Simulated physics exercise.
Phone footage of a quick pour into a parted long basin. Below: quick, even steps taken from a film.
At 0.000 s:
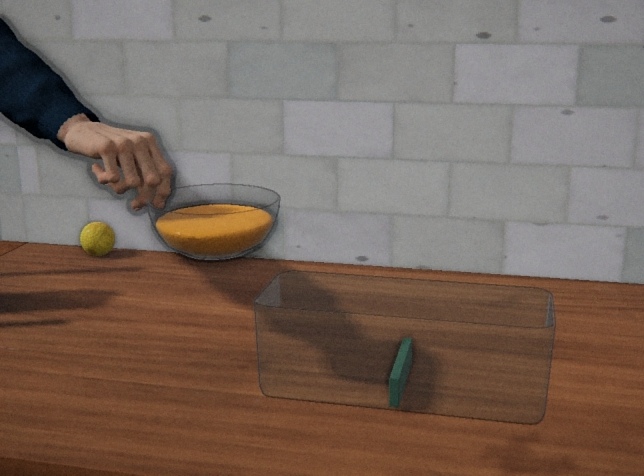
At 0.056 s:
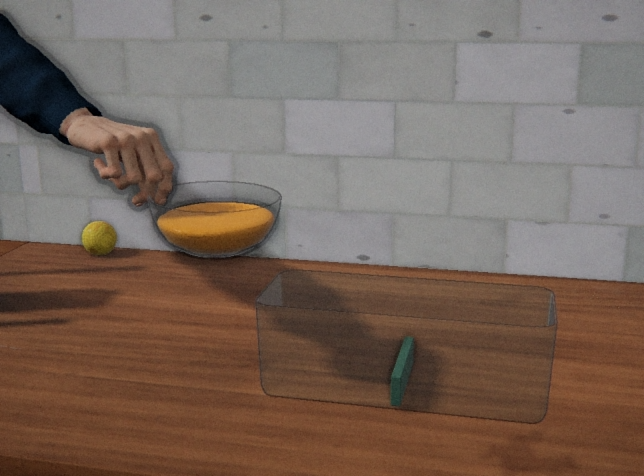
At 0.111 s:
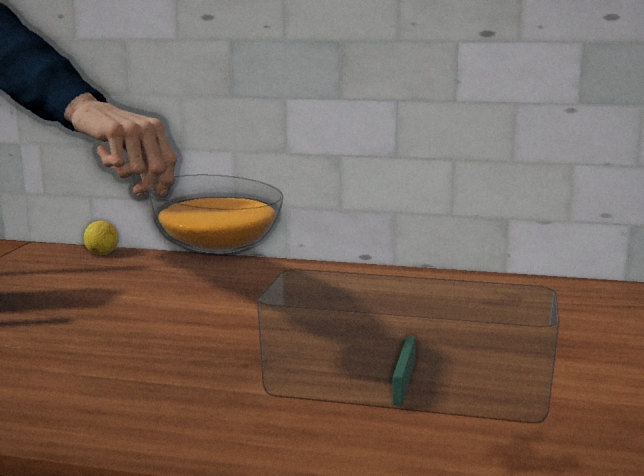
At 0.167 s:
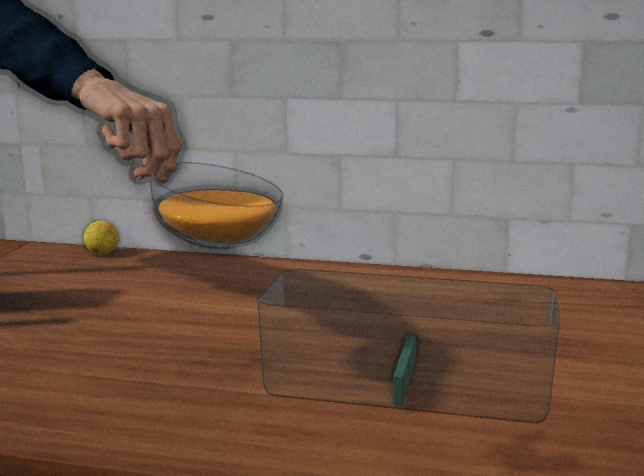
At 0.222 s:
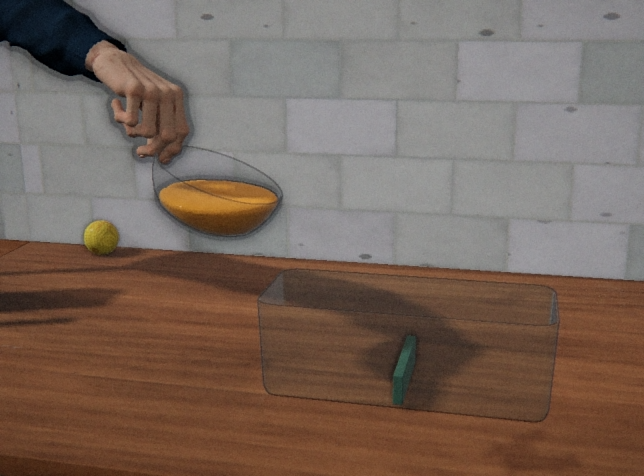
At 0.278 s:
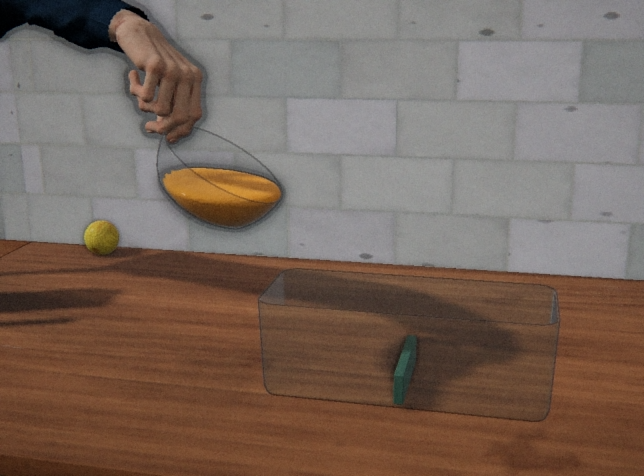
A hand in a dark blue sleeve, reaching in from the left, holds a clear bowl of orange juice above a wooden counter, seen from the front and slightly above against a pale grey tiled wall. A yellow ball sits at the left, and a long transparent basin with a small green upright divider stands at the right. The hand rises and gradually tilts the bowl rightward, the juice shifting toward its right rim as the shadow slides right across the basin.
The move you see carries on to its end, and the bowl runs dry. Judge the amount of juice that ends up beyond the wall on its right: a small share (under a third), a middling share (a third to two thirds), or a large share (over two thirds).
A small share.
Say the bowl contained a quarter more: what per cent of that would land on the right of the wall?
15 per cent or so.
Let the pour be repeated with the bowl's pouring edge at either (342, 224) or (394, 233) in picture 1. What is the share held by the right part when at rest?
You'd get 80 percent from the first and 85 percent from the second.
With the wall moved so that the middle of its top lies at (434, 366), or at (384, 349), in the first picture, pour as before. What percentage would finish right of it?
You'd get roughly 20 per cent the first time and roughly 10 per cent the second.
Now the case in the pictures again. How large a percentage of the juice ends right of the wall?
That is roughly 10 percent of it.
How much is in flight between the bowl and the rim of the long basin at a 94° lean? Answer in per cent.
Around 65 %.
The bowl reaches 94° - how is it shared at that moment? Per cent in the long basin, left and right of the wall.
Near 20 in a hundred left, near 0 in a hundred right.
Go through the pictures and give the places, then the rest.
It leans 0°; its right rim is at (277, 203); the juice meets the walls at (162, 215) and (273, 221); the long basin's rim runs from (267, 288) to (553, 310); the wall's top is at (402, 358), in the first picture.
It leans 1°; its right rim is at (278, 202); the juice meets the walls at (163, 213) and (274, 219), in the second picture.
It leans 6°; its right rim is at (279, 202); the juice meets the walls at (165, 208) and (275, 214), in the third picture.
It leans 13°; its right rim is at (279, 202); the juice meets the walls at (165, 199) and (275, 208), in the fourth picture.
It leans 22°; its right rim is at (279, 202); the juice meets the walls at (166, 187) and (277, 201), in the fifth picture.
It leans 32°; its right rim is at (279, 202); the juice meets the walls at (170, 172) and (280, 193), in the sixth picture.
A moment on, the bowl is tipped on its side and 18 per cent is still to pour, 19 is left of the wall and 0 right of it.
Next, the bowl is tipped right over and 0 per cent is still to pour, 85 is left of the wall and 4 right of it.
Then the bowl is tipped right over and 0 per cent is still to pour, 85 is left of the wall and 10 right of it.
Later the bowl is tipped right over and 0 per cent is still to pour, 85 is left of the wall and 11 right of it.
Finally, 85 per cent lies left of the wall, 11 right of it and 4 outside.
